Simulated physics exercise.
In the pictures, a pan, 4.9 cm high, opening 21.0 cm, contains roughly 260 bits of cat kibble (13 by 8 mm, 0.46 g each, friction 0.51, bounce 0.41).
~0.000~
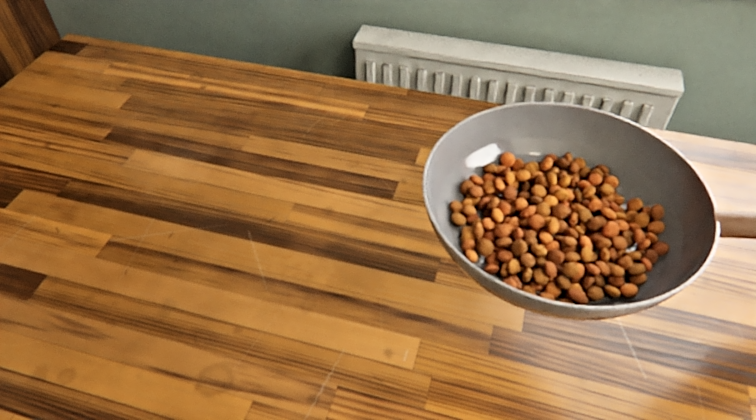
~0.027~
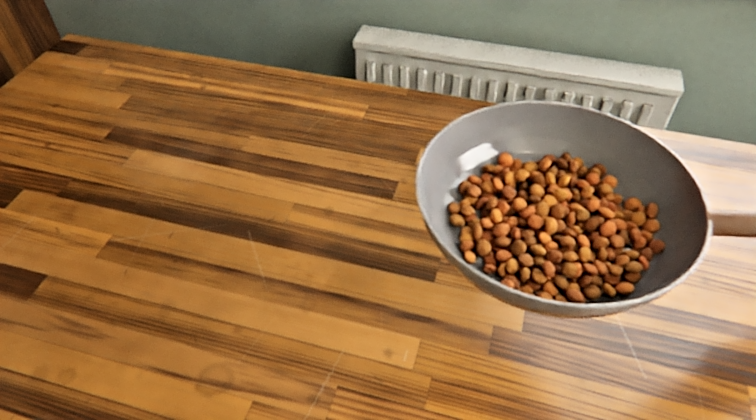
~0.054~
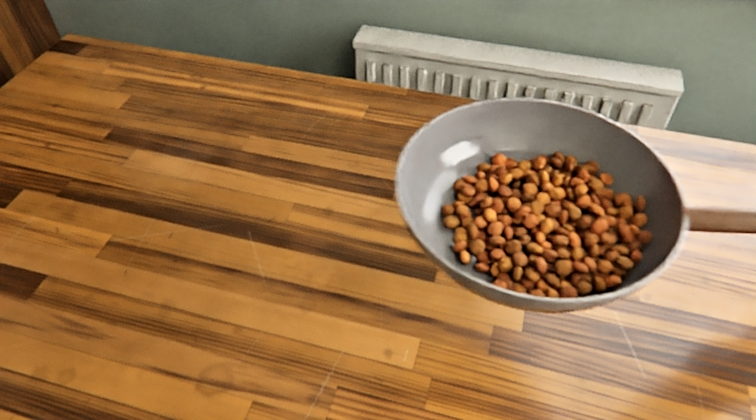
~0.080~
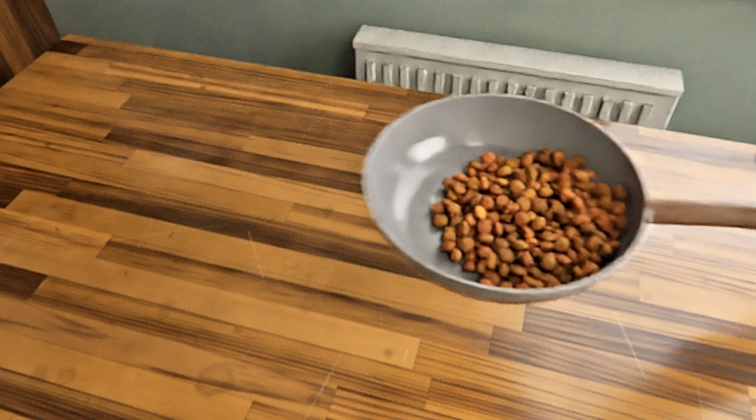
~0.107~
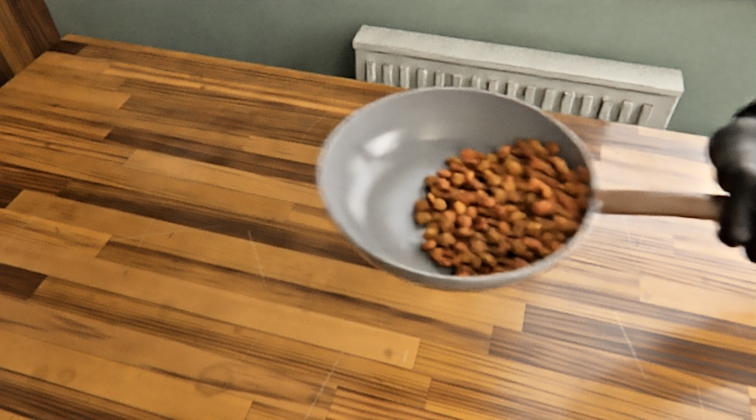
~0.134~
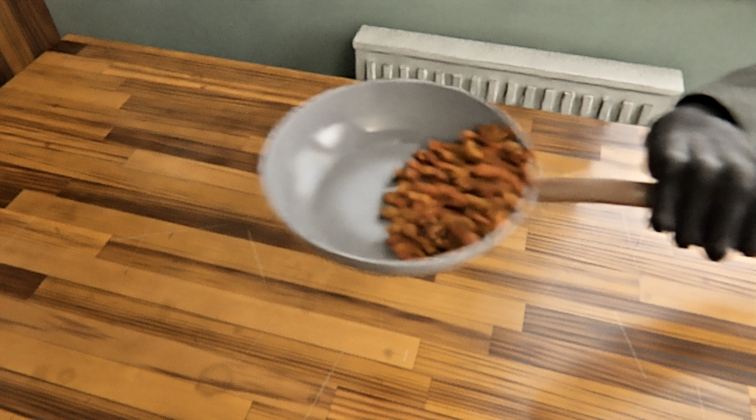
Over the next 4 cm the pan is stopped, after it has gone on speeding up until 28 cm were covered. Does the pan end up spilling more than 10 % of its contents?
Yes.
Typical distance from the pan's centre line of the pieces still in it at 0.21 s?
I'd say somewhere around 7.5 cm.
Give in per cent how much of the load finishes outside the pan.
40 %.
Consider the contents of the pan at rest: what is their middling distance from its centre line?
About 6.5 cm.
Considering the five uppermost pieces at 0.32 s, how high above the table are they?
Roughly 31 cm above the table.
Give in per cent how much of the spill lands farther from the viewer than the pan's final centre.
Fraction: Near 40 %.
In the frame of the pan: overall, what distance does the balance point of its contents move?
It moves some 5.5 cm.
Then, at 0.21 s, tilt 0 degrees; pan 95 %, in the air 5 %; middle of all pieces near (268, 150).
After 0.27 s, tilt 0 degrees; pan 95 %, in the air 5 %; middle of all pieces near (131, 120).
After 0.32 s, tilt 0 degrees; pan 75 %, in the air 25 %; middle of all pieces near (101, 99).
After 0.37 s, tilt 0 degrees; pan 60 %, in the air 35 %; middle of all pieces near (82, 92).
By 1.1 s all is still; fallen left of where it stops 35 %, pan 60 %.
